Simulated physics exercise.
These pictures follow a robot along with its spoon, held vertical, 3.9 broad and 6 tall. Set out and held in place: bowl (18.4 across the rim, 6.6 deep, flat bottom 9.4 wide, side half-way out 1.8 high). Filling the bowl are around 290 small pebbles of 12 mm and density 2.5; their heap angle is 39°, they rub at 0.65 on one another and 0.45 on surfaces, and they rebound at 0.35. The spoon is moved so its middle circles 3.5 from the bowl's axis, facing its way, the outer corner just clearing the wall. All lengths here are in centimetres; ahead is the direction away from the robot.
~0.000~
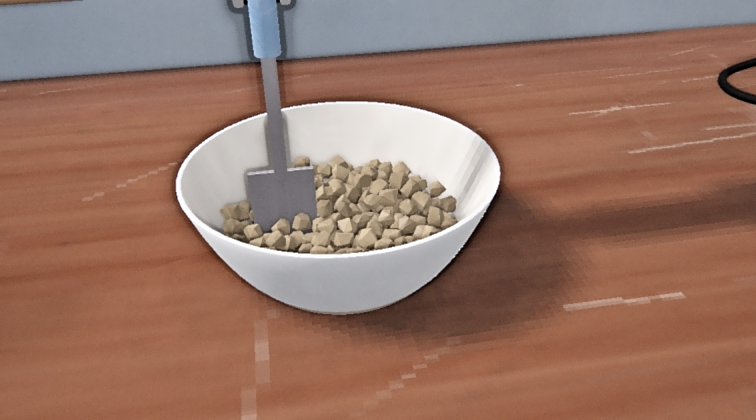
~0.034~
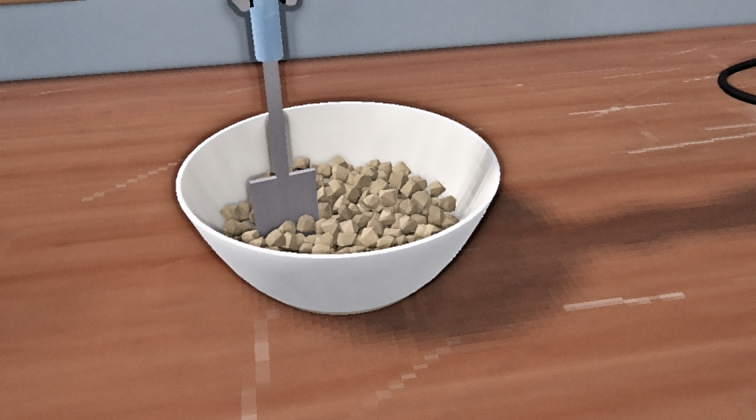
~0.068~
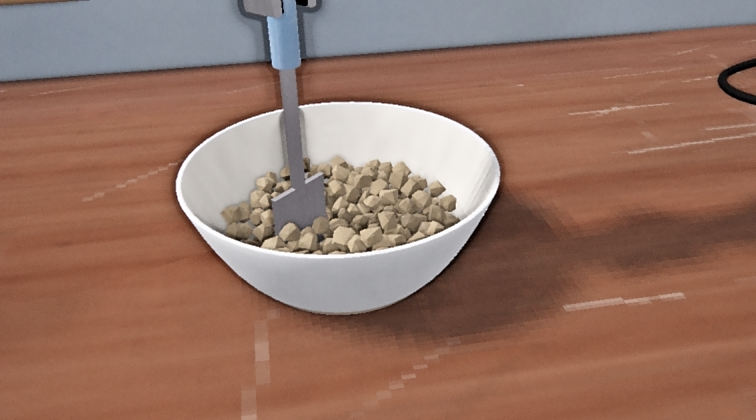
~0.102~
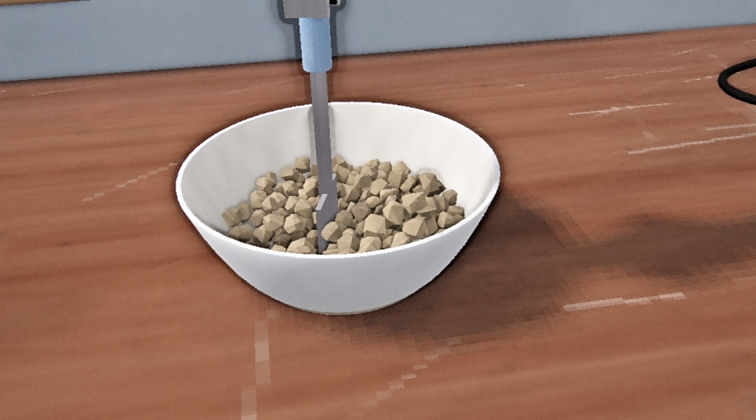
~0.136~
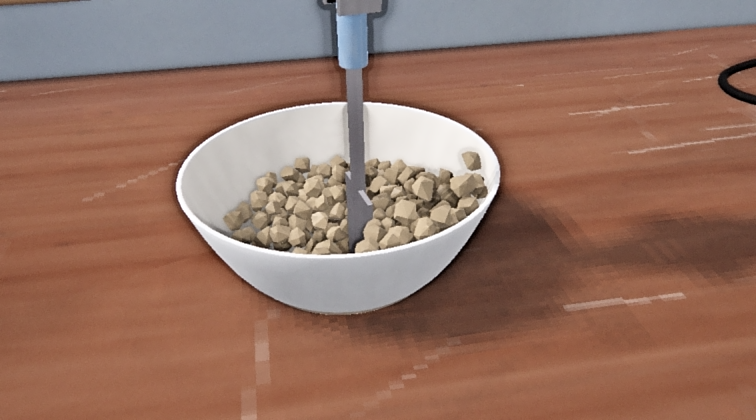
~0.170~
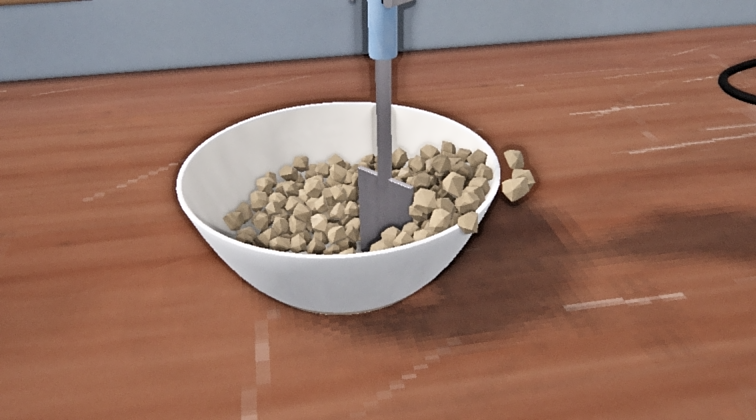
On a wooden surface, a robot's upright flat-bladed spoon turning and pushing rightward through tan chunks in a white bowl, some crossing the rim.
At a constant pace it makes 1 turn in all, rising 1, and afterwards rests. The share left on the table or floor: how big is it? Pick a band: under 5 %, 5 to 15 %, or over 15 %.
5 to 15 %.
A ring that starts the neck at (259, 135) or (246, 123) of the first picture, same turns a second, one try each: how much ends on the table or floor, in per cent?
Around 20 per cent on the first try, around 20 per cent on the second.
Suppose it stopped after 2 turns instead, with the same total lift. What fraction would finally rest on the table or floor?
Roughly 15 percent would end up there.
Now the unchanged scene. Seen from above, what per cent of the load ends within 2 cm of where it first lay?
Roughly 5 percent.
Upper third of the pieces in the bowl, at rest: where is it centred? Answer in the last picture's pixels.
It is centred near (279, 233).
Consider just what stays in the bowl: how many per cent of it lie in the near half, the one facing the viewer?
I'd put it at roughly 55 per cent.
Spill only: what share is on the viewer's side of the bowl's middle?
30 %.
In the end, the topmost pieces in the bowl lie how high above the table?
Around 6.5 cm above the table.
After 0.27 s, 215° round, highest piece 9 above the table; 284 in the bowl, 2 on the table or floor, 7 in flight or on the tool.
After 0.37 s, 300° round, highest piece 10 above the table; 272 in the bowl, 11 on the table or floor, 10 in flight or on the tool.
After 0.62 s, 0° round, highest piece 6 above the table; 266 in the bowl, 27 on the table or floor.
After 1.32 s, 0° round, highest piece 6 above the table; 266 in the bowl, 27 on the table or floor.
In the end, 266 in the bowl, 27 on the table or floor. That is 9 % on the table or floor.
